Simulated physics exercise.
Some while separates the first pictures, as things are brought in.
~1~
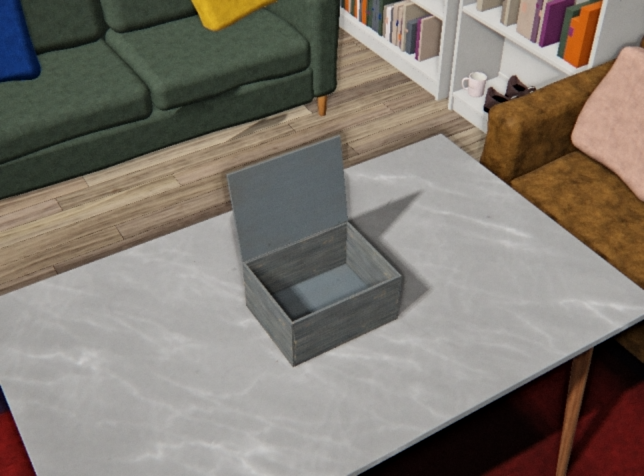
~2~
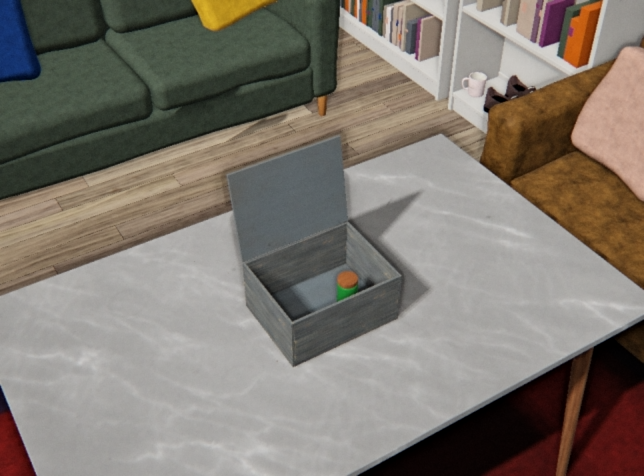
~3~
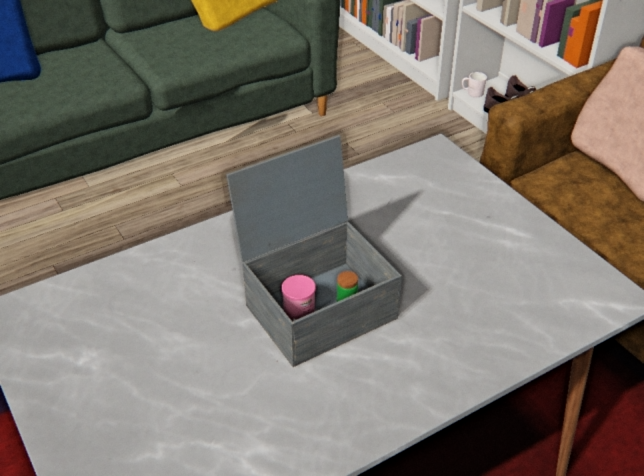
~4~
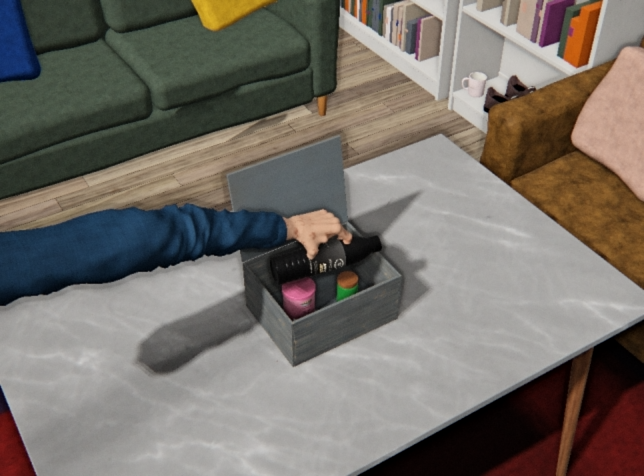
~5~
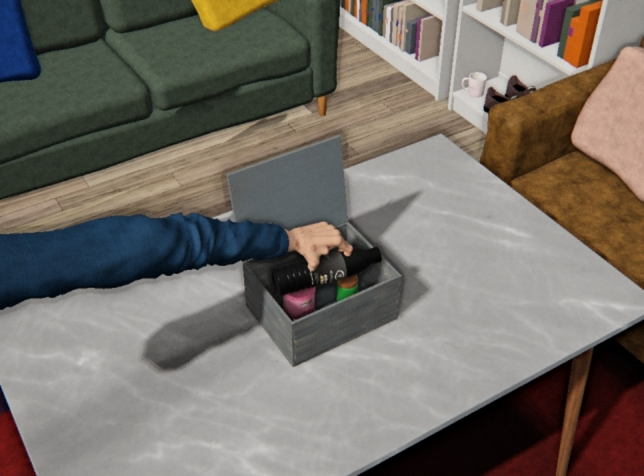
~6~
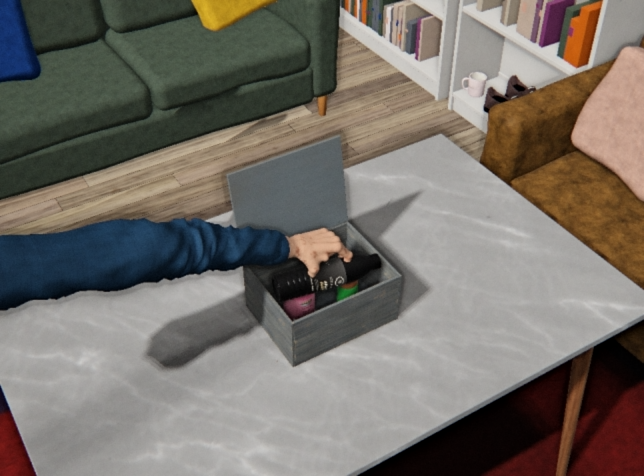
An arm in a dark blue sleeve reaches in from the left over a pale marbled table, seen from above in a living room with a green sofa and a brown armchair behind. An open grey box on the table holds first a small green and orange item, then a pink tin to its left. The hand lowers a black bottle, lying sideways, into the box above them, while the view stays still.
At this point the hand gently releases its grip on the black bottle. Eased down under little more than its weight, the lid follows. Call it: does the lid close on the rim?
My call is that it closes.
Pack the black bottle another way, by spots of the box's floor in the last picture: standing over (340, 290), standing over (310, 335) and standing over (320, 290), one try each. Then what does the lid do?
Case one, the lid is kept from closing; case two, it is kept from closing; case three, it is kept from closing.
Then, 0.60 s on from there, black bottle shifted well along near (342, 318).
Then, 1.60 s on from there, lid 59° above the rim; black bottle shifted well along near (343, 318).
Then, 2.10 s on from there, lid 20° above the rim; black bottle shifted well along near (343, 318).
In the end, lid shut; moved from the start, black bottle; the other 2 unmoved. At the end, from the last picture's camera, black bottle near (343, 318).
